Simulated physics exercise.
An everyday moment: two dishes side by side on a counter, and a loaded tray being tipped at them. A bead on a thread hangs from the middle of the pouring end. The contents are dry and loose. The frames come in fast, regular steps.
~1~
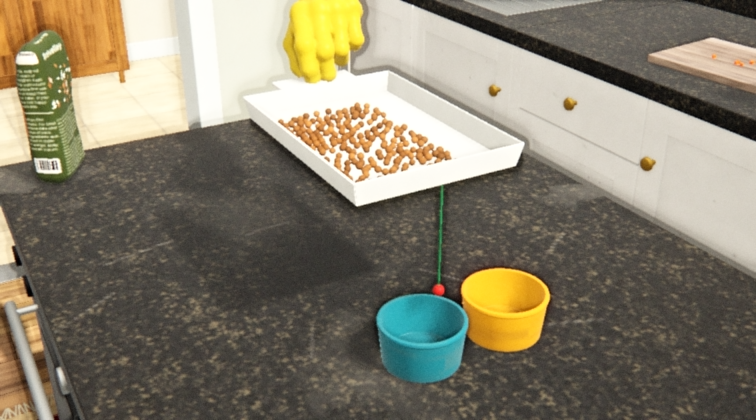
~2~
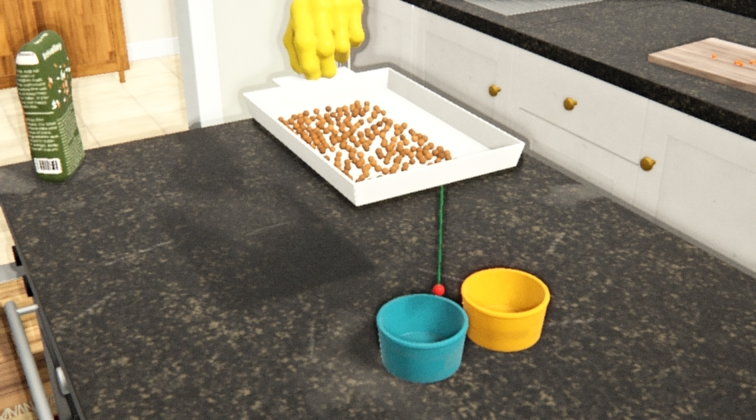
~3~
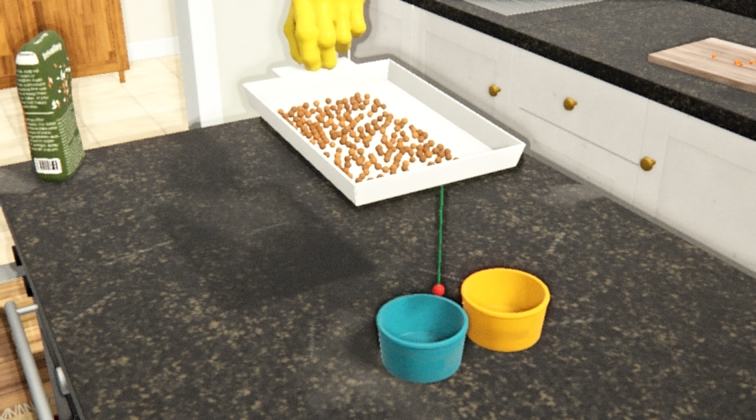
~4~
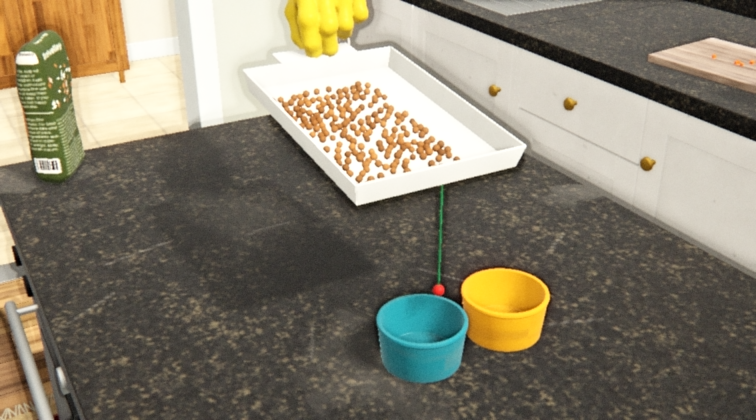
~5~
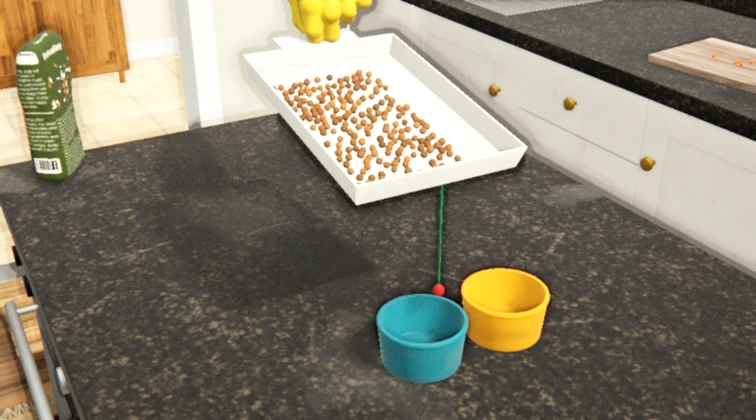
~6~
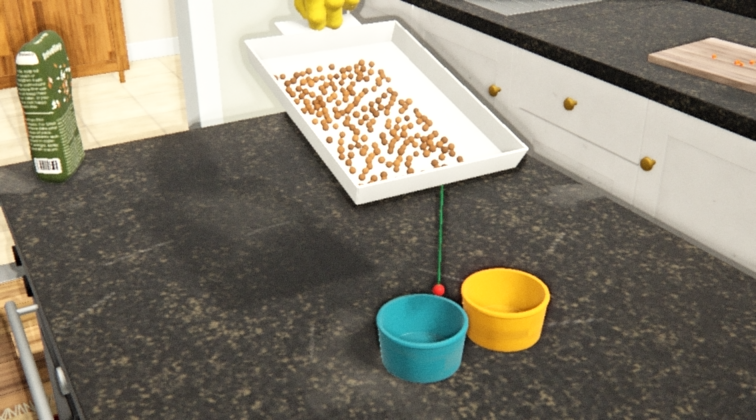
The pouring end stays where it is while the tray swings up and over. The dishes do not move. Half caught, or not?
They take only the smaller part between them.
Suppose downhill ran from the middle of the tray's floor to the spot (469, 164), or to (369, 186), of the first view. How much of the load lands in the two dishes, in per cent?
About 80 and 10 per cent.
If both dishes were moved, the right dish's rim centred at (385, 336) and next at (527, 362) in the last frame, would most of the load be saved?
First the smaller part, then not half.
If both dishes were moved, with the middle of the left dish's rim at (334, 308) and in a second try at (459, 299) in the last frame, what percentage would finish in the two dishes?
The first gives 0 %, the second 0 %.
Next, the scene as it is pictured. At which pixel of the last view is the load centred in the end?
Close to (523, 393).
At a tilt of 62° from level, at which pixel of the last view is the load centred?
Near (425, 156).
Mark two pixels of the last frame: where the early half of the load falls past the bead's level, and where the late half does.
Early half (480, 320), late half (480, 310).
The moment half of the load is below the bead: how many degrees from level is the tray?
At some 110 degrees.
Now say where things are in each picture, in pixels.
In the first picture, corners of the pouring end at (357, 181) and (517, 143), level; middle of the load at (362, 142), cereal balls; left dish at (446, 358); right dish at (530, 327); bead on its thread at (438, 290).
In the second picture, corners of the pouring end at (357, 181) and (517, 143), level; middle of the load at (362, 140).
In the third picture, corners of the pouring end at (358, 181) and (518, 143), tipped barely, level across its low end; middle of the load at (362, 136).
In the fourth picture, corners of the pouring end at (359, 182) and (519, 144), tipped a little, level across its low end; middle of the load at (363, 129).
In the fifth picture, corners of the pouring end at (360, 182) and (520, 146), tipped a little, level across its low end; middle of the load at (364, 123).
In the sixth picture, corners of the pouring end at (361, 183) and (521, 147), tipped clearly, level across its low end; middle of the load at (366, 117); left dish at (446, 358); right dish at (530, 327).
Soon, tray tipped steeply; nearly all on the tray; a stray few in the air.
A while on, tray tipped past a quarter turn; about a third on the tray; a stray few in the right dish; a small part outside both; about half in the air.
Towards the end, tray tipped past a quarter turn; a stray few in the left dish; a small part in the right dish; most outside both.
Finally, tray tipped past a quarter turn; a stray few in the left dish; a small part in the right dish; most outside both.
